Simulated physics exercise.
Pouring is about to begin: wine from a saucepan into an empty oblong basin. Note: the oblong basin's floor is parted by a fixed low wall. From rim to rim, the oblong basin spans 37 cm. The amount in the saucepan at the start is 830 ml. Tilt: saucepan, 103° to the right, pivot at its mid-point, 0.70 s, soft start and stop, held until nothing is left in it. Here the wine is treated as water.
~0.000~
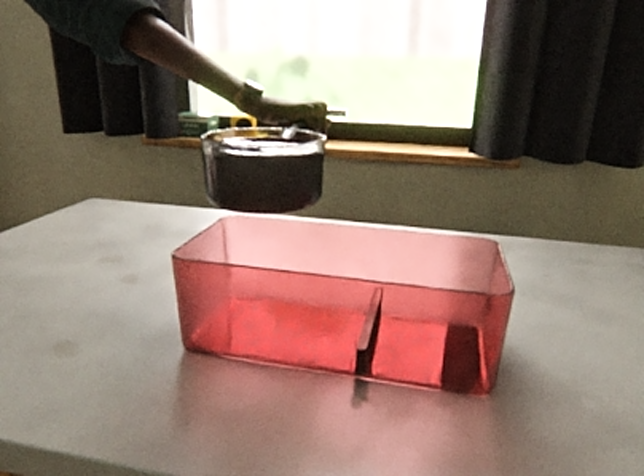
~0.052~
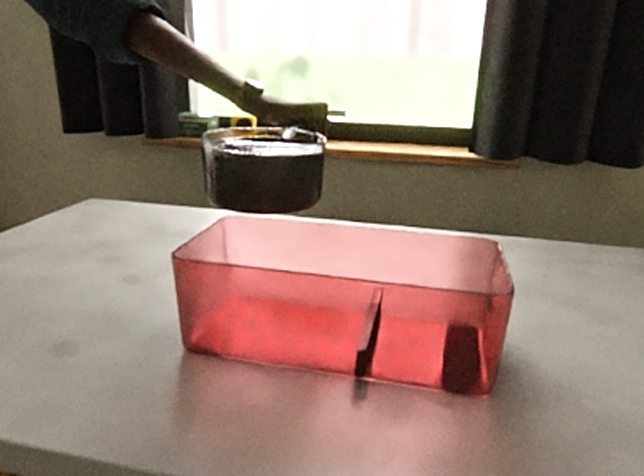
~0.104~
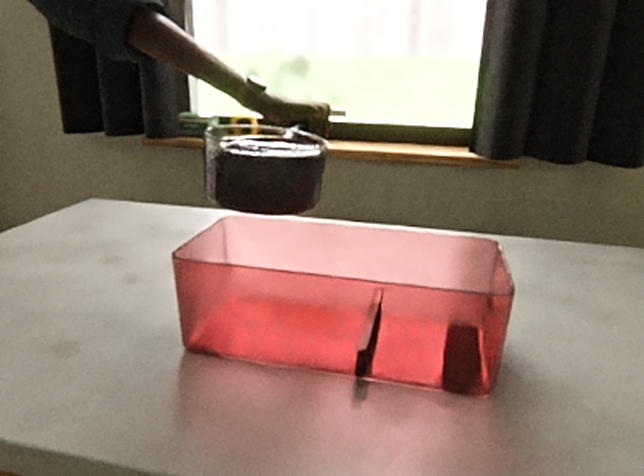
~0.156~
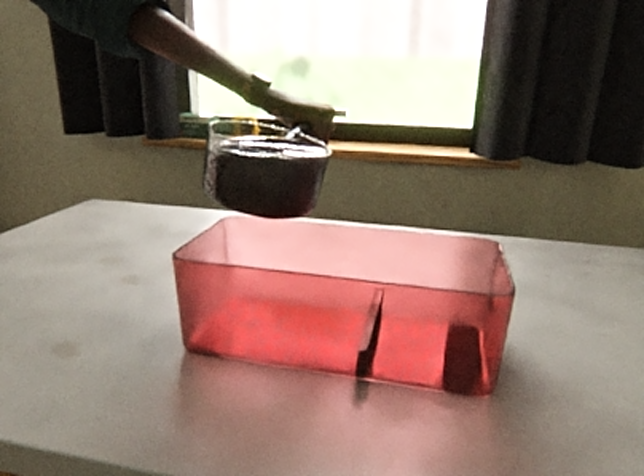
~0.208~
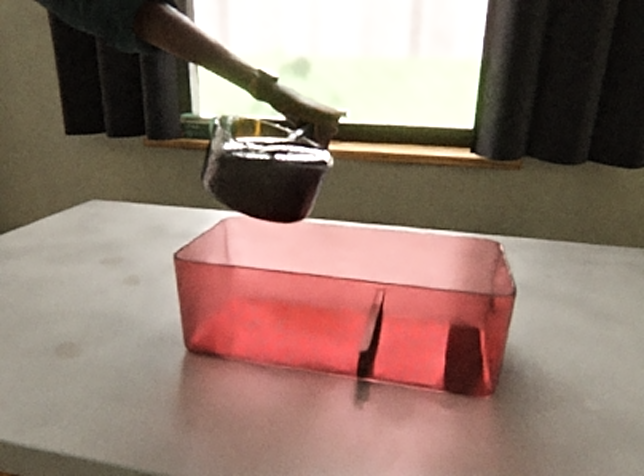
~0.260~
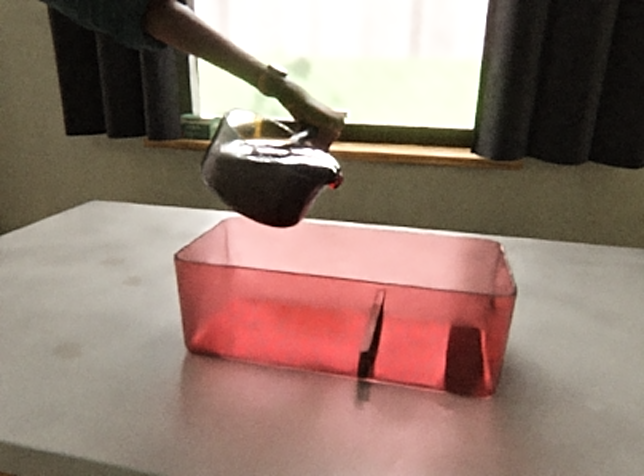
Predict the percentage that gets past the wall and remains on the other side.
The other side holds about 36 % in the end.
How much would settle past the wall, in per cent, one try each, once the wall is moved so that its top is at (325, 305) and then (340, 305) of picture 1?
85 % and 70 %.
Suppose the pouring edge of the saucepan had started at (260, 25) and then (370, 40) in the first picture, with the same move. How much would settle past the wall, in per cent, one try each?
I'd say 15 percent on the first go, 80 percent on the next.
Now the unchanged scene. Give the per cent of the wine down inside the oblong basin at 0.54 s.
About 46%.
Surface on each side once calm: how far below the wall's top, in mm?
Measured: Left around 18 mm, right around 20 mm.
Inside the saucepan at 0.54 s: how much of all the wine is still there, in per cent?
30 %.
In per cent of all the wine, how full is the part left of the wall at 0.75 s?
Left share: Approx. 56 %.
By 0.54 s the tilt is 91° and 30 per cent is still to pour, 25 is left of the wall and 21 right of it.
By 0.75 s the tilt is 103° and 6 per cent is still to pour, 57 is left of the wall and 34 right of it.
By 0.96 s the tilt is 103° and 1 per cent is still to pour, 61 is left of the wall and 35 right of it.
By 1.20 s the tilt is 103° and 0 per cent is still to pour, 61 is left of the wall and 36 right of it.
At rest 61 per cent lies left of the wall, 36 right of it and 3 outside.
